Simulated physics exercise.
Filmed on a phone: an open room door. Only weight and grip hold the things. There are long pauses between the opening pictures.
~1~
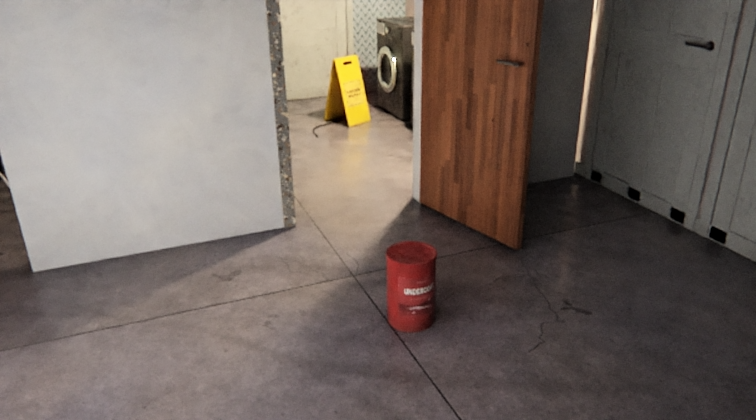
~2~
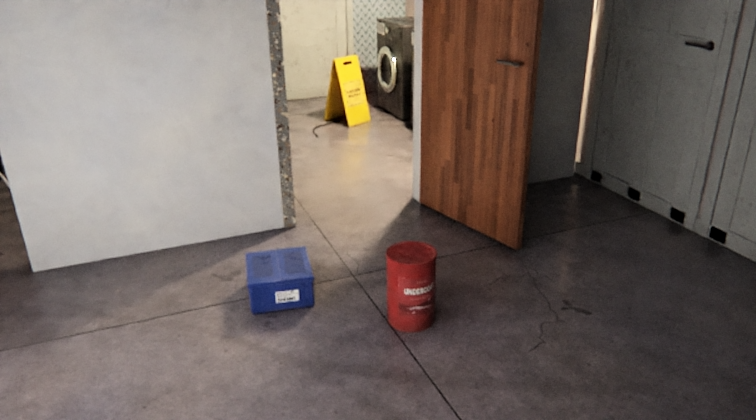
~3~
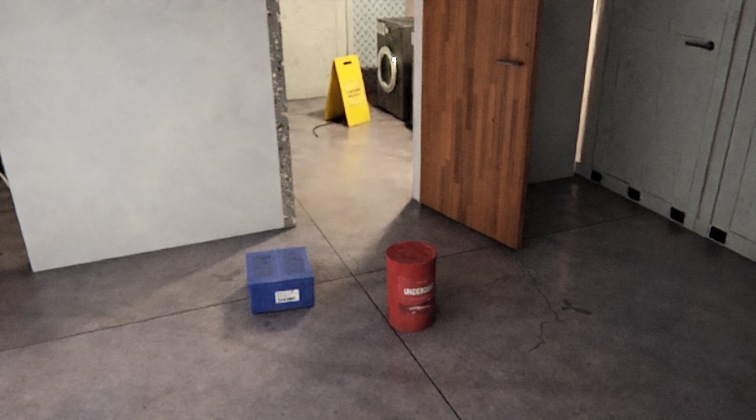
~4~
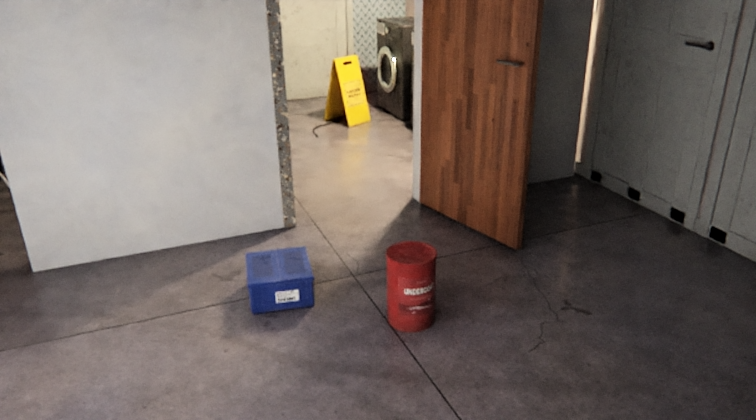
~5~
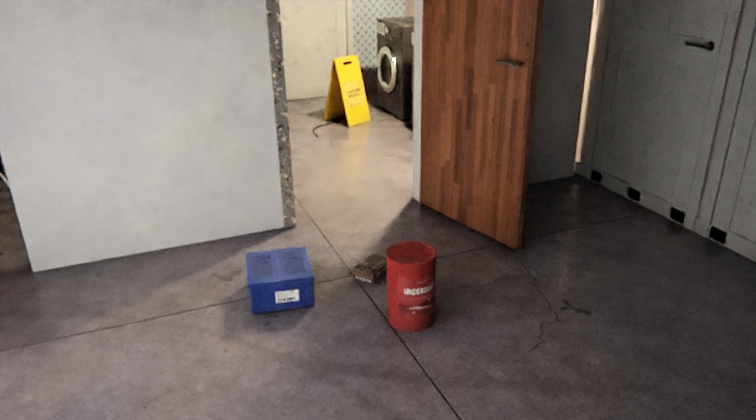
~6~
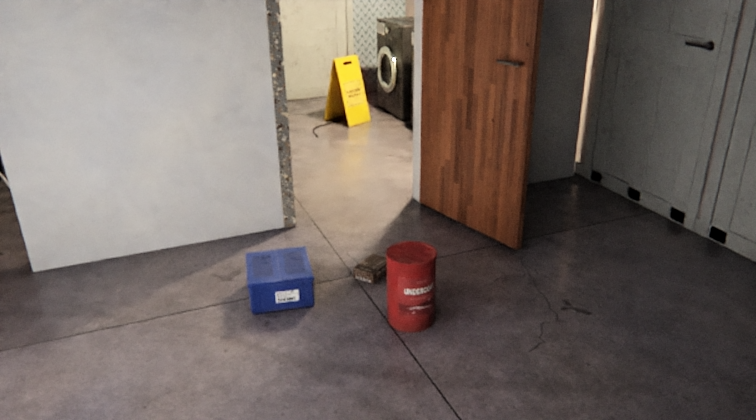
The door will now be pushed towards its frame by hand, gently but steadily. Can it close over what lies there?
As it turns out, it closes.
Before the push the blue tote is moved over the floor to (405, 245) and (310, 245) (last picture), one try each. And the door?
First try: It jams; second try: It shuts.
Then, 0.80 s later than the last frame, door at 82°.
Then, 1.50 s later than the last frame, door at 47°.
Then, 2.10 s later than the last frame, door at 17°.
When it is over, door at 0°; all 3 as before. End places, in pixels of the last picture, brown box near (373, 269).
